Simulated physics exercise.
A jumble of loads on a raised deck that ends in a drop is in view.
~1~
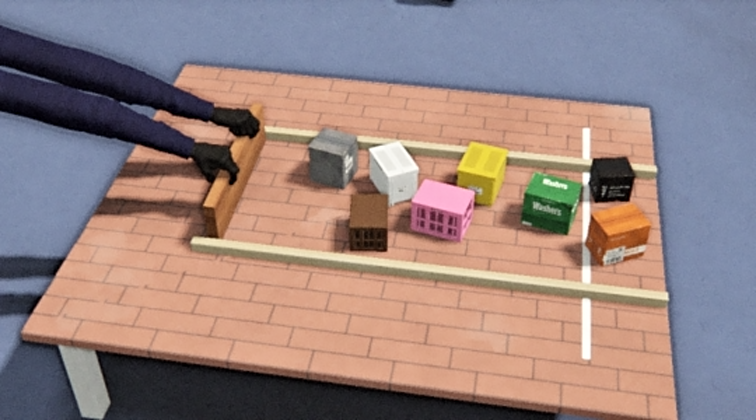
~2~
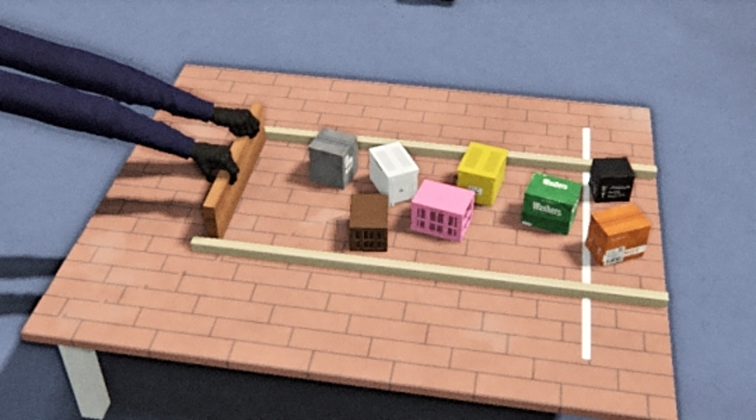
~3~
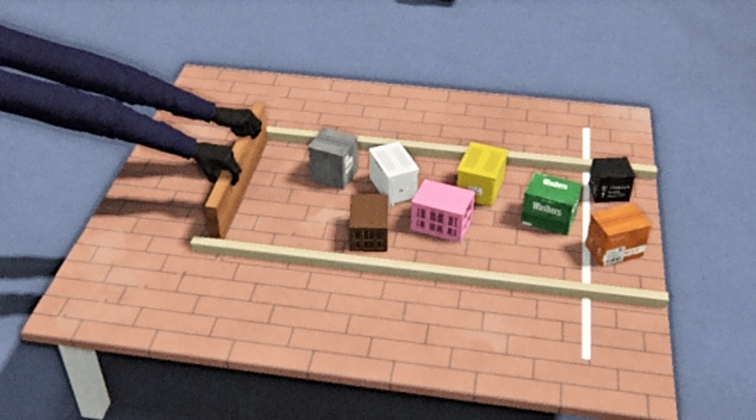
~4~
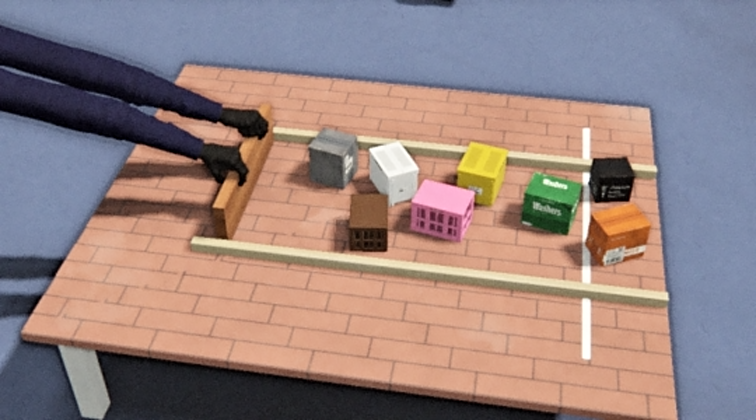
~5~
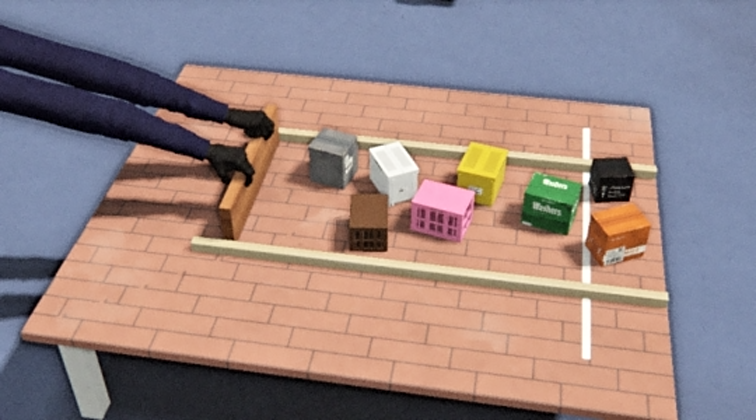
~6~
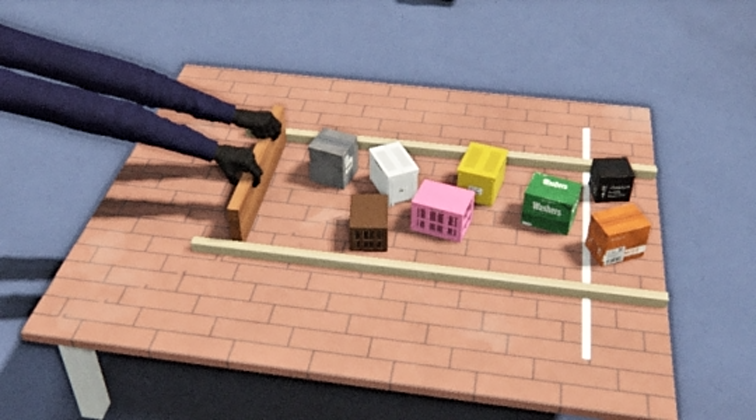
Gloved hands sliding a wooden plank slowly a short way right along a brick-patterned table, toward eight motionless coloured boxes and crates.
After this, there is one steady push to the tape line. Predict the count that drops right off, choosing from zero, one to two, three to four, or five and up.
You'd find the ones that came down come in at a three or four here.
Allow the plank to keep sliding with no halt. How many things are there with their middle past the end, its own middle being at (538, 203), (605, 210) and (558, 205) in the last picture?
By position: 1 / 6 / 2.
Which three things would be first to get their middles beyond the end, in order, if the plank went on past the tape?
Earliest first: The black box, then the green box, then the yellow tote.
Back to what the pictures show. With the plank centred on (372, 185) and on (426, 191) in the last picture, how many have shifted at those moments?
Counts: 3 / 6.
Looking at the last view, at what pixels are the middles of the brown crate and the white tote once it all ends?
Around (608, 251) and around (646, 197).
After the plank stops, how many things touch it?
So the total is 2.
A little later, none off yet; orange parcel at rest near (617, 235); black box at rest near (611, 180); green box at rest near (551, 204).
When it is over, the number that fall off is three or four; down, yellow tote, green box and black box.
